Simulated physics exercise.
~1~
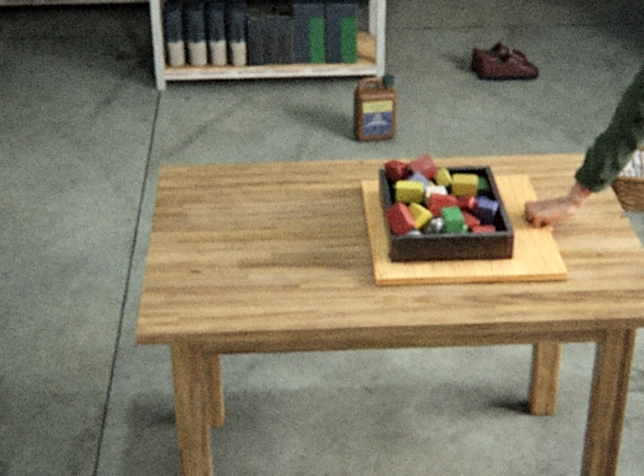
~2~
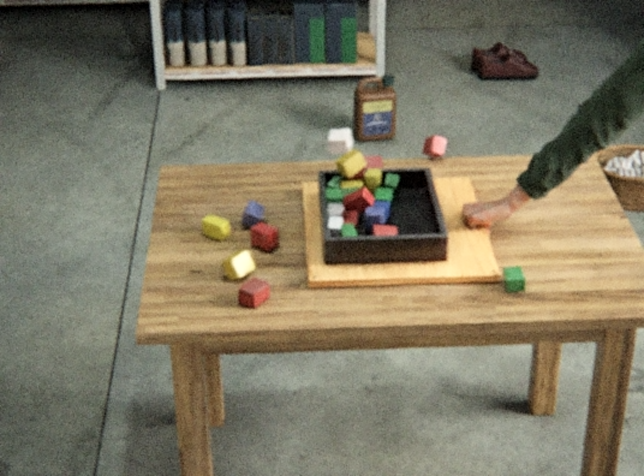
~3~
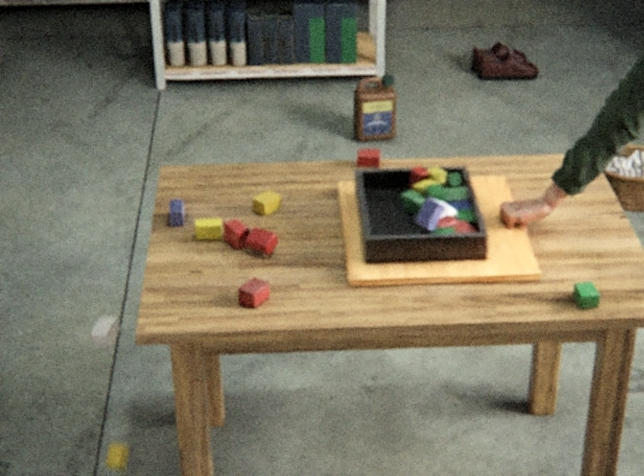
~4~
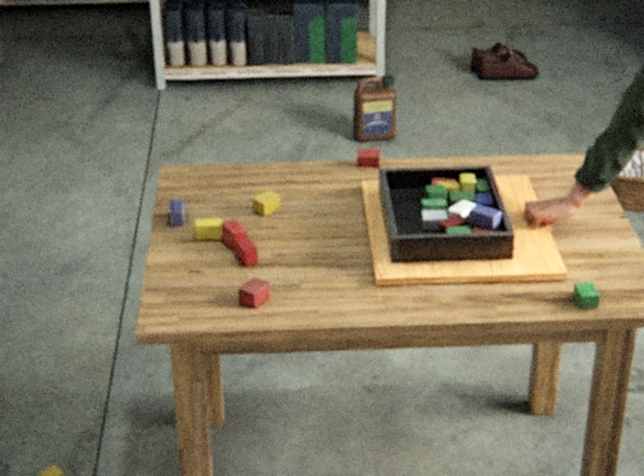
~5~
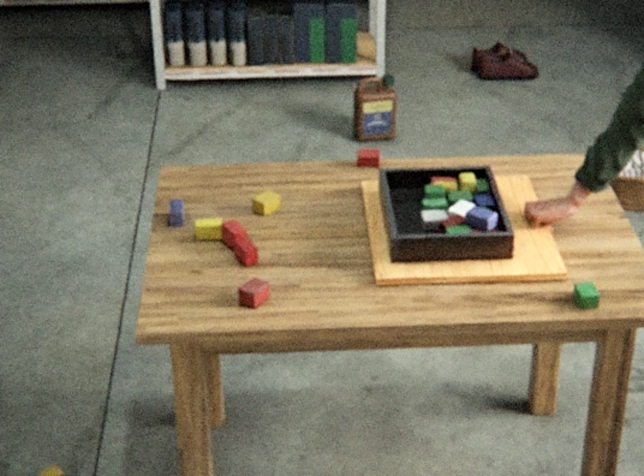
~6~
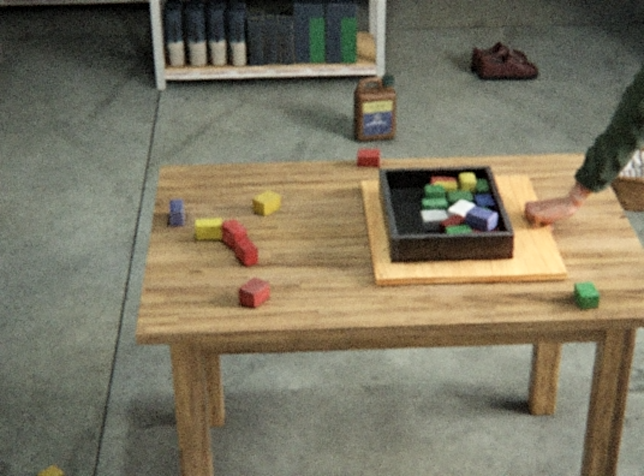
A shallow black box heaped with colourful toy bricks sits on a pale board, which a hand in a dark green sleeve grips at the right of a wooden table. The hand slides the board to the left, and bricks spill over the walls, some scattering across the tabletop and others flying off the far side. As the board moves back to the right, more bricks drop toward the floor at the left. The board returns to its starting place and stays there. Several bricks remain strewn on the table, a yellow one rests on the floor, and the rest lie in the box.
